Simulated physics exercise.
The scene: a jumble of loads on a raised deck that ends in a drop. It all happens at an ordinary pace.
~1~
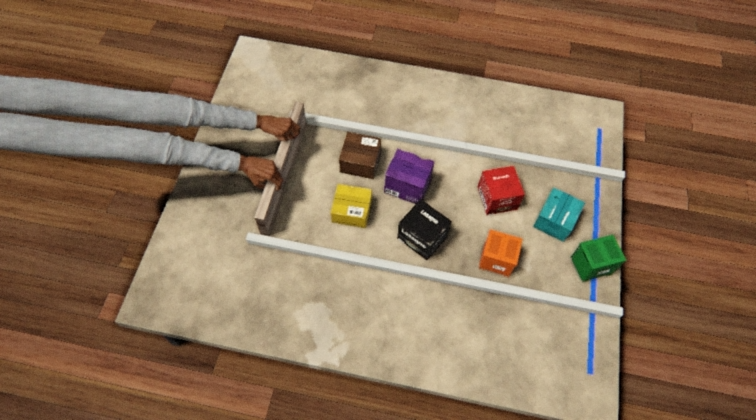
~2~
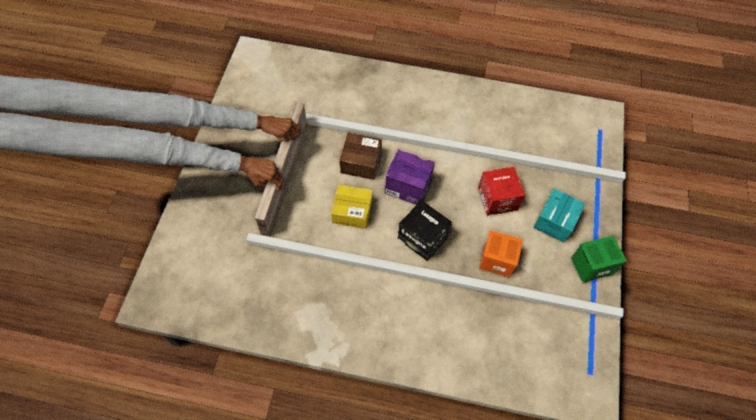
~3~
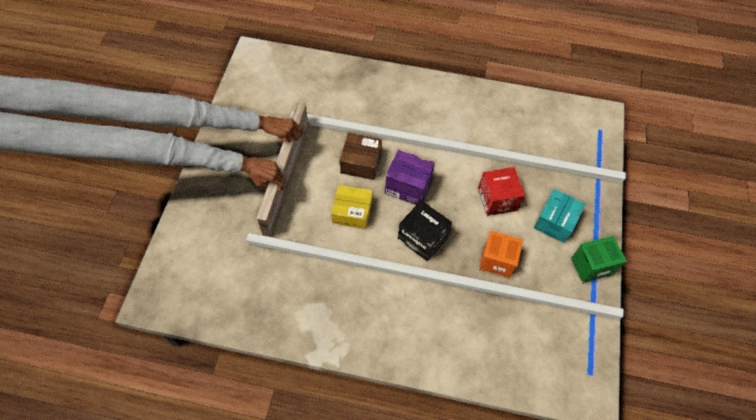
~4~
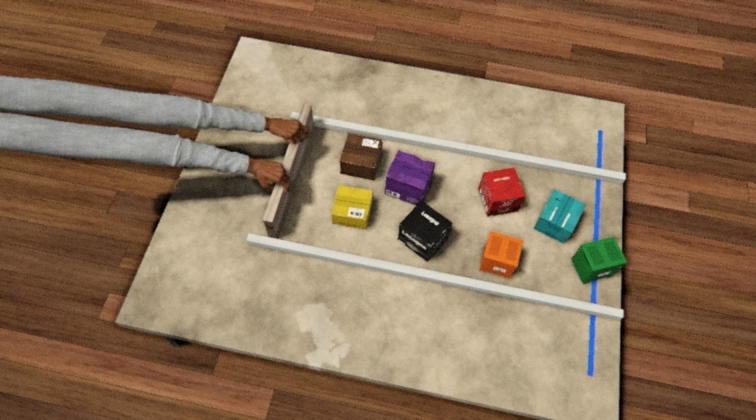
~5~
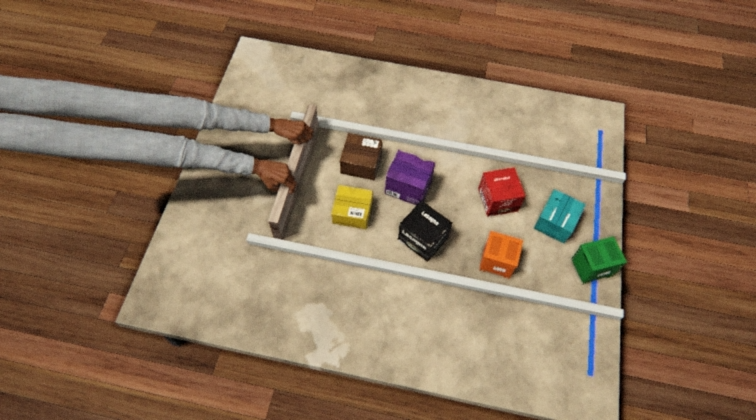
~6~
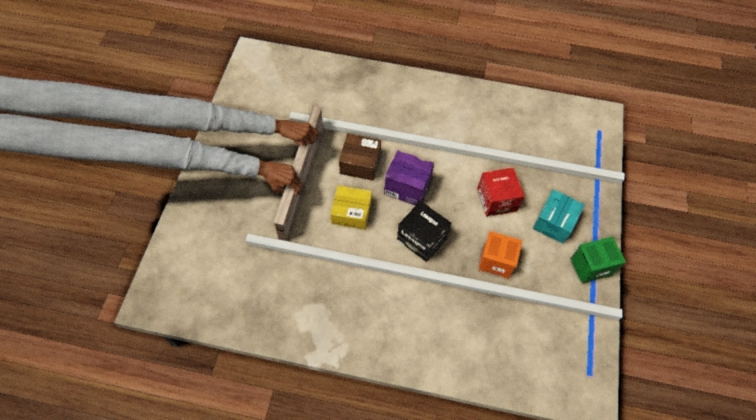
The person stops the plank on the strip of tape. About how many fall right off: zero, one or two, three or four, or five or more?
Outcome: The number that fall off is five or more.
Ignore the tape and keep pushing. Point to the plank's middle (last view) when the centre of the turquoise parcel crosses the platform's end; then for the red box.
For the turquoise parcel at (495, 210), for the red box at (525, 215).
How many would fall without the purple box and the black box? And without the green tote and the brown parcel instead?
3 in the first case, 4 in the second.
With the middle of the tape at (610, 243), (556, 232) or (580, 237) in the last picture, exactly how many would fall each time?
Try by try, 8, 4 and 6.
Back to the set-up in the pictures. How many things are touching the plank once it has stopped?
That makes 2.
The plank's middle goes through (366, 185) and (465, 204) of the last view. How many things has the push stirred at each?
At the one place 3, at the other 7.
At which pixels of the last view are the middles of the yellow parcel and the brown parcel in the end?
The yellow parcel stops around (616, 260); the brown parcel around (619, 205).
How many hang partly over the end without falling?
That would be 2.
A little later, none off yet; green tote at rest near (597, 261); turquoise parcel at rest near (558, 217); orange tote at rest near (500, 256).
Next, none off yet; green tote at rest near (597, 261); turquoise parcel shifted about its own width near (595, 226); orange tote shifted about its own width near (551, 270).
Later still, two off so far; green tote dropping near (634, 313); turquoise parcel fallen near (631, 293); orange tote shifted well along near (629, 292).
When it is over, the number that fall off is five or more; down, purple box, black box, red box, orange tote, turquoise parcel and green tote.
